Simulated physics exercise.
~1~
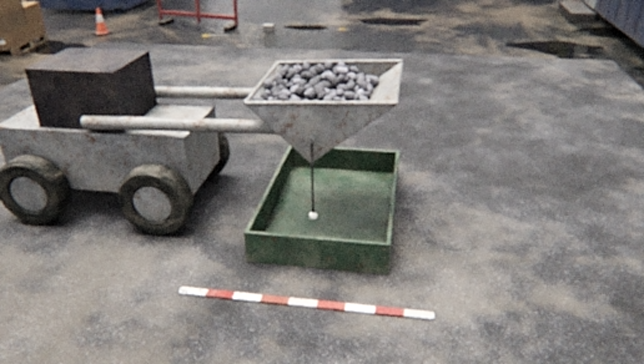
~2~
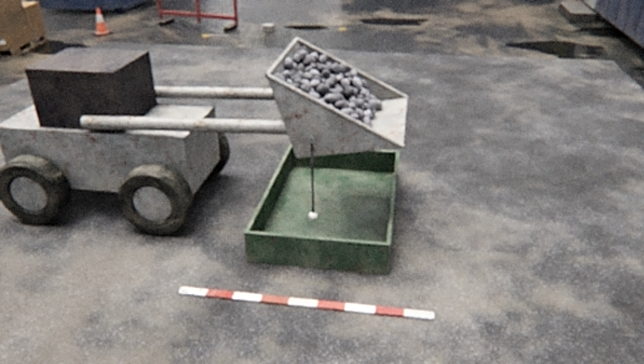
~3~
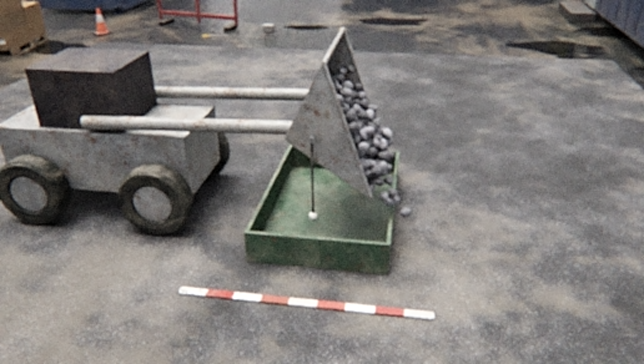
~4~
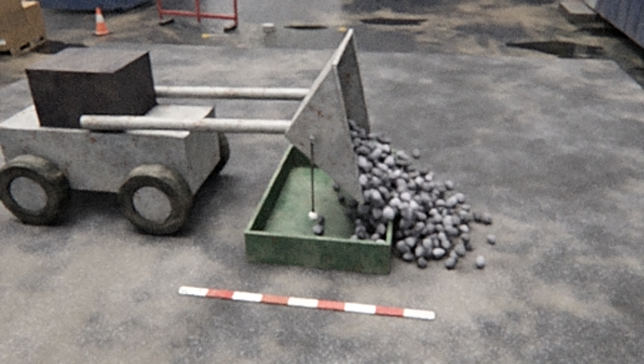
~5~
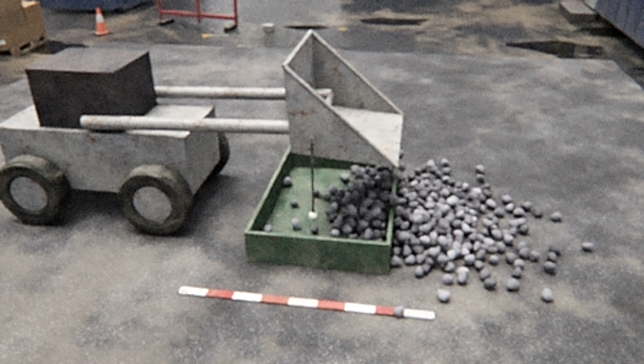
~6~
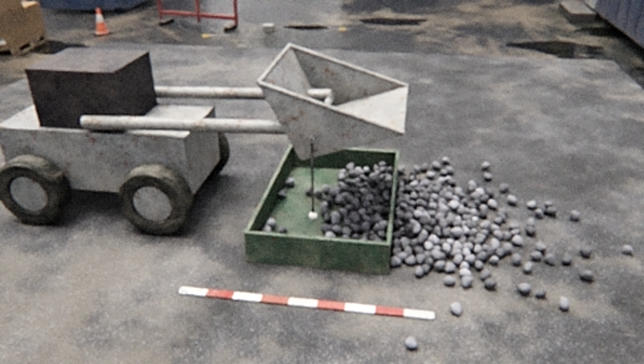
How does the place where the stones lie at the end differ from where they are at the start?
At the start the stones are heaped in the raised bucket above the green bin. At the end they are lower and farther right, some in the bin and most spread over the ground beside it.
The footage shows a loader holding a bucket of grey cobbles over a green bin, then tipping it to the right so the stones pour out. The emptied bucket swings partway back, leaving some cobbles in the bin and most scattered on the ground to its right.
